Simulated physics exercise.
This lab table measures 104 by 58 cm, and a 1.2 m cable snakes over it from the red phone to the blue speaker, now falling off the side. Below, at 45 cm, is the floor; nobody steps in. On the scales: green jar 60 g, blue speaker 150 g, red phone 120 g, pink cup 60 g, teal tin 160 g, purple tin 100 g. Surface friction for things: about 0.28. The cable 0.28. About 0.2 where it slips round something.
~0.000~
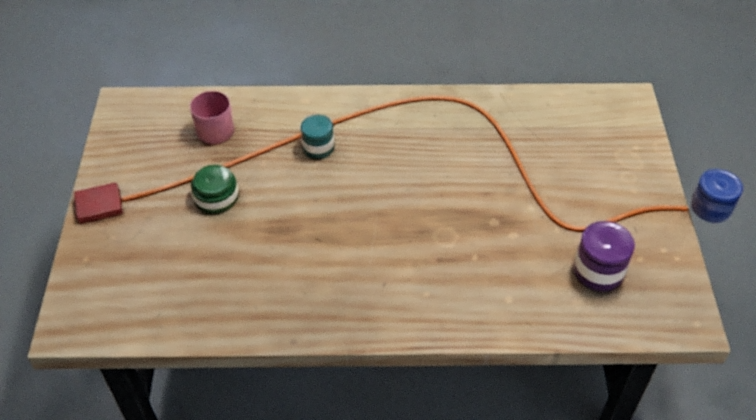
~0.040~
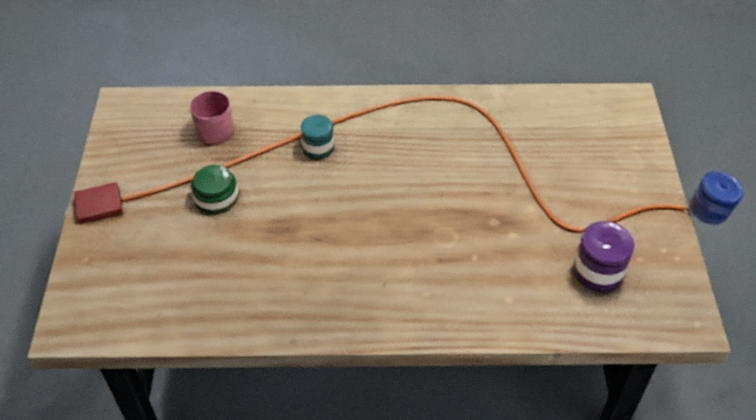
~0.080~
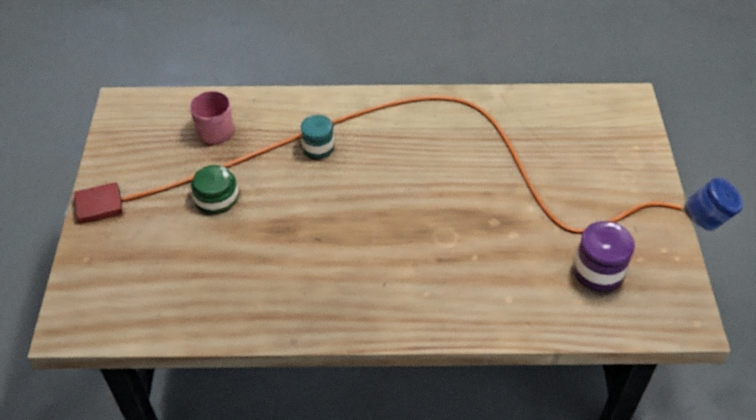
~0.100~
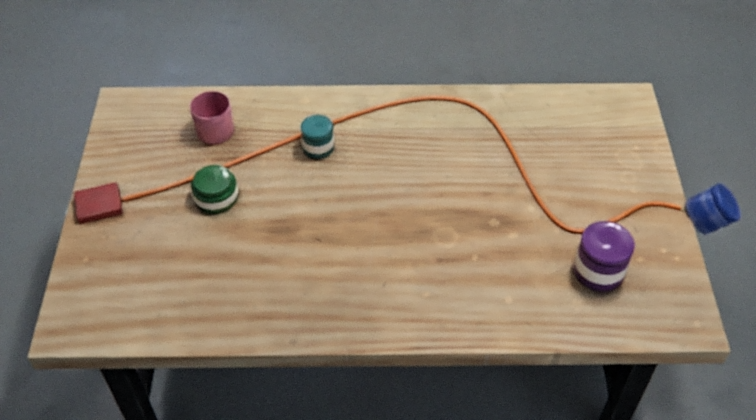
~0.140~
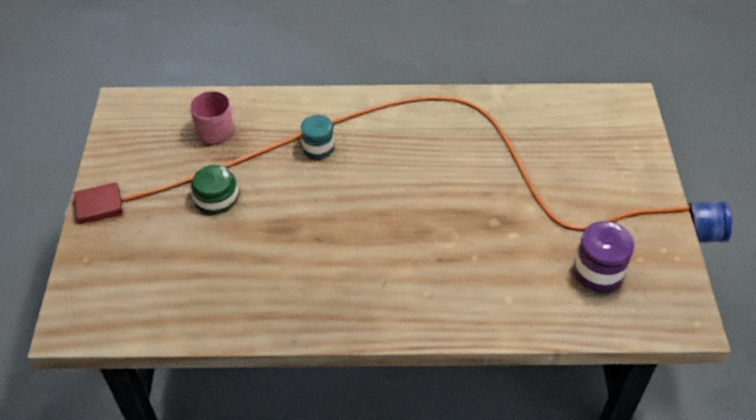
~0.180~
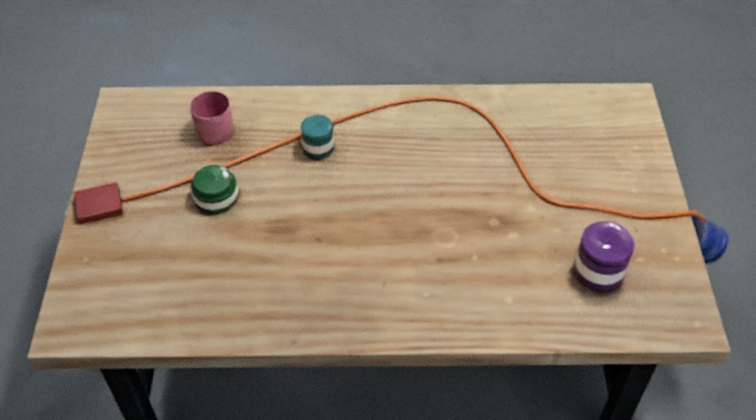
A blue cylindrical object tips over at the table's right edge and slips downward past it, drawing the attached orange cable straighter near the purple tin, while the red object, green jar, teal tin and pink cup stay still.
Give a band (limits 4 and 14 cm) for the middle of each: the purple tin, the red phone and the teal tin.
In order: The purple tin is displaced slightly. The red phone is displaced greatly. The teal tin is displaced moderately.
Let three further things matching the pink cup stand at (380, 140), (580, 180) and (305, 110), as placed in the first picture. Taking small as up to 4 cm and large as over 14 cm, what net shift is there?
The first would move a long way, the second a fair bit, the third just a bit.
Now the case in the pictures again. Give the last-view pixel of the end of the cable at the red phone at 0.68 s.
Estimated pixel: (279, 148).
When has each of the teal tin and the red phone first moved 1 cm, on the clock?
Times: Teal tin = 0.32 s, red phone = 0.32 s.
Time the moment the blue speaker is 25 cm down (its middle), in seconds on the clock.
That comes at 0.30 seconds.
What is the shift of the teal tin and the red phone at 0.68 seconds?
Teal tin roughly 6 cm, red phone roughly 30 cm.
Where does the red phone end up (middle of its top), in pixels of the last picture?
Somewhere around (263, 142) is where it ends up.
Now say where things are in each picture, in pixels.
In the first frame, purple tin (608, 241); red phone (97, 200); teal tin (317, 125); cable runs through (623, 216) (523, 171) (443, 98).
In the second frame, blue speaker (721, 186); cable runs through (622, 216) (443, 98).
In the third frame, blue speaker (714, 204); cable runs through (621, 217) (443, 98).
In the fourth frame, blue speaker (713, 209); cable runs through (621, 217) (443, 98).
In the fifth frame, blue speaker (709, 222); cable runs through (624, 215) (443, 98).
In the sixth frame, purple tin (608, 241); red phone (97, 200); teal tin (317, 125); cable runs through (651, 216) (524, 173) (444, 99).
At 0.4 s, the cable's tail end at (202, 166); red phone 15 cm off its start, teal tin 6 cm off its start, blue speaker over the edge.
At 0.7 s, the cable's tail end at (279, 148); red phone 28 cm off its start, teal tin 7 cm off its start, blue speaker over the edge.
At 0.9 s, the cable's tail end at (286, 146); red phone 30 cm off its start at (263, 142), teal tin 7 cm off its start at (322, 155), blue speaker over the edge.
At 1.2 s, the cable's tail end at (286, 146); red phone 30 cm off its start, teal tin 7 cm off its start, blue speaker over the edge.
At 2.4 s, the cable's tail end at (286, 146); red phone 30 cm off its start at (263, 142), teal tin 7 cm off its start at (321, 155), purple tin 0 cm off its start at (609, 241), blue speaker over the edge.
